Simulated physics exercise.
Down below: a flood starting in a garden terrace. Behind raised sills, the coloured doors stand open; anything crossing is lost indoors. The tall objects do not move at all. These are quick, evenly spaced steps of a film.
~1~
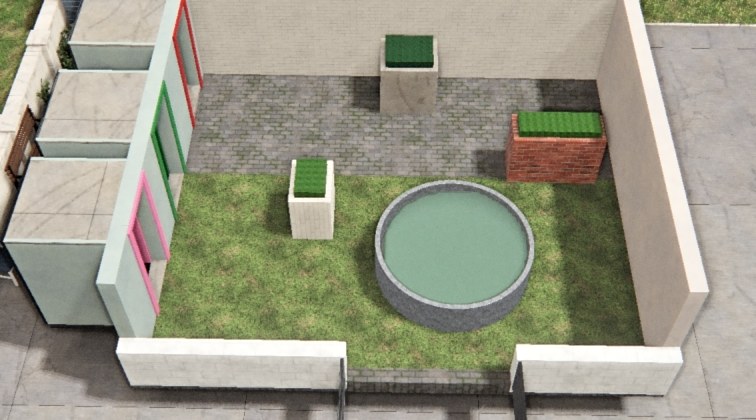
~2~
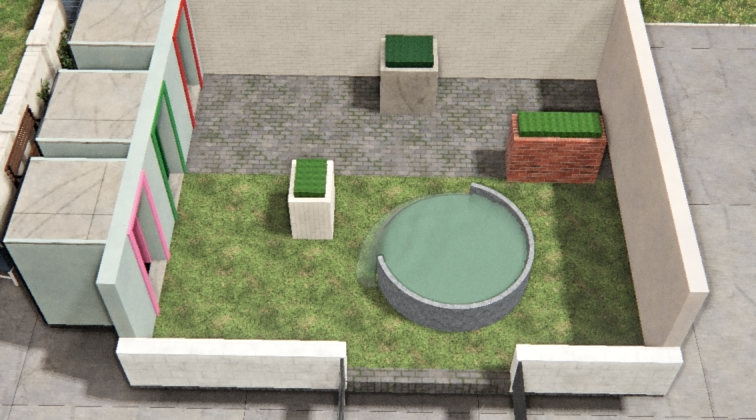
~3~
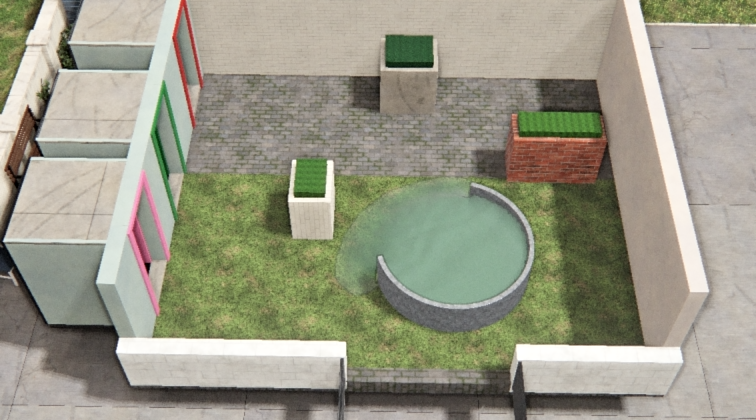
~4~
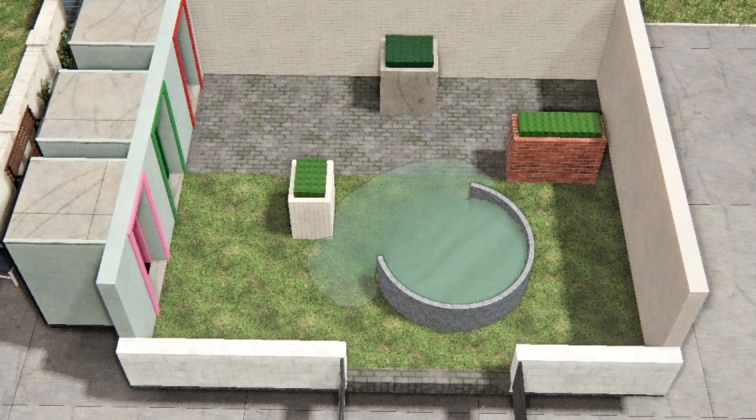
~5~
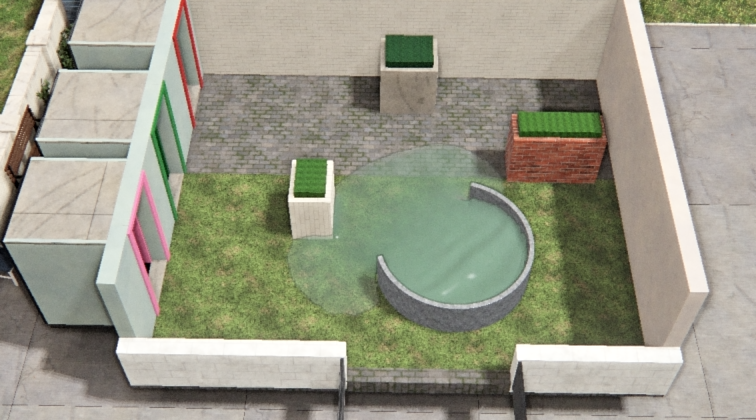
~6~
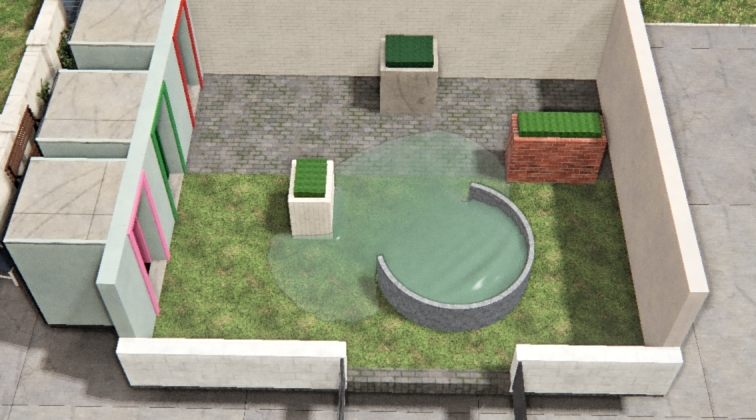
A round tank's wall opens at the left and water spreads across the grass.
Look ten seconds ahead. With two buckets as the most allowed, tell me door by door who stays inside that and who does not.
Here it is: The green door does not; the red door does not; the pink door does not.
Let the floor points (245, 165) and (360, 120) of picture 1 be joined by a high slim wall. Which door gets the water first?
The one in pink, I think.
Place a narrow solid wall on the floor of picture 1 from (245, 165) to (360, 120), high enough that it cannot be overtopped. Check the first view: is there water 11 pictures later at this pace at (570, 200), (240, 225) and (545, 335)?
Outcome per location, in sequence: Unsoaked, soaking, unsoaked.
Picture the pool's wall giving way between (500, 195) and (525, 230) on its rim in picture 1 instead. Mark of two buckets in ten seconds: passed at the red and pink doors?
Red: Short of the mark, pink: Short of the mark.
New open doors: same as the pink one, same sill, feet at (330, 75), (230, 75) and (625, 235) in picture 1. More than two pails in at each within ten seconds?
Lab note, doors in listed order: Over the limit, over the limit, under the limit.
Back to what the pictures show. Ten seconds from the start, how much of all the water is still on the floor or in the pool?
My estimate is some 90 percent.
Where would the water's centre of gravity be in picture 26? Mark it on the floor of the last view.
Around pixel (356, 177) of the last picture.
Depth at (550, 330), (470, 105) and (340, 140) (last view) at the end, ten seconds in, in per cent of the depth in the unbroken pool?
Around 0, 12 and 10 percent, in that order.
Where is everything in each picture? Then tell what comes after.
The first frame shows still water in the round tank at (454, 244).
In the second frame, water pours out on the round tank's far side and has run to (366, 282).
In the third frame, water pours out on the round tank's far side and has run to a hidden place.
In the fourth frame, the front is at (339, 300), out from the gap on the round tank's far side.
In the fifth frame, water pours out on the round tank's far side and has run to (487, 165).
In the sixth frame, water pours out on the round tank's far side and has run to (282, 283).
A moment on, water covers 35 % of the floor; the green door not reached, the red door not reached, the pink door not reached.
Next, water covers 55 % of the floor; the green door not reached, the red door not reached, the pink door wet at the sill, nothing in.
Then, water covers 70 % of the floor; the green door wet at the sill, nothing in, the red door under two buckets in, the pink door under two buckets in.
Later, water covers 80 % of the floor; the green door over two buckets in, the red door far over two buckets in, the pink door over two buckets in.
In the end, water covers 90 % of the floor; the green door over two buckets in, the red door far over two buckets in, the pink door over two buckets in.
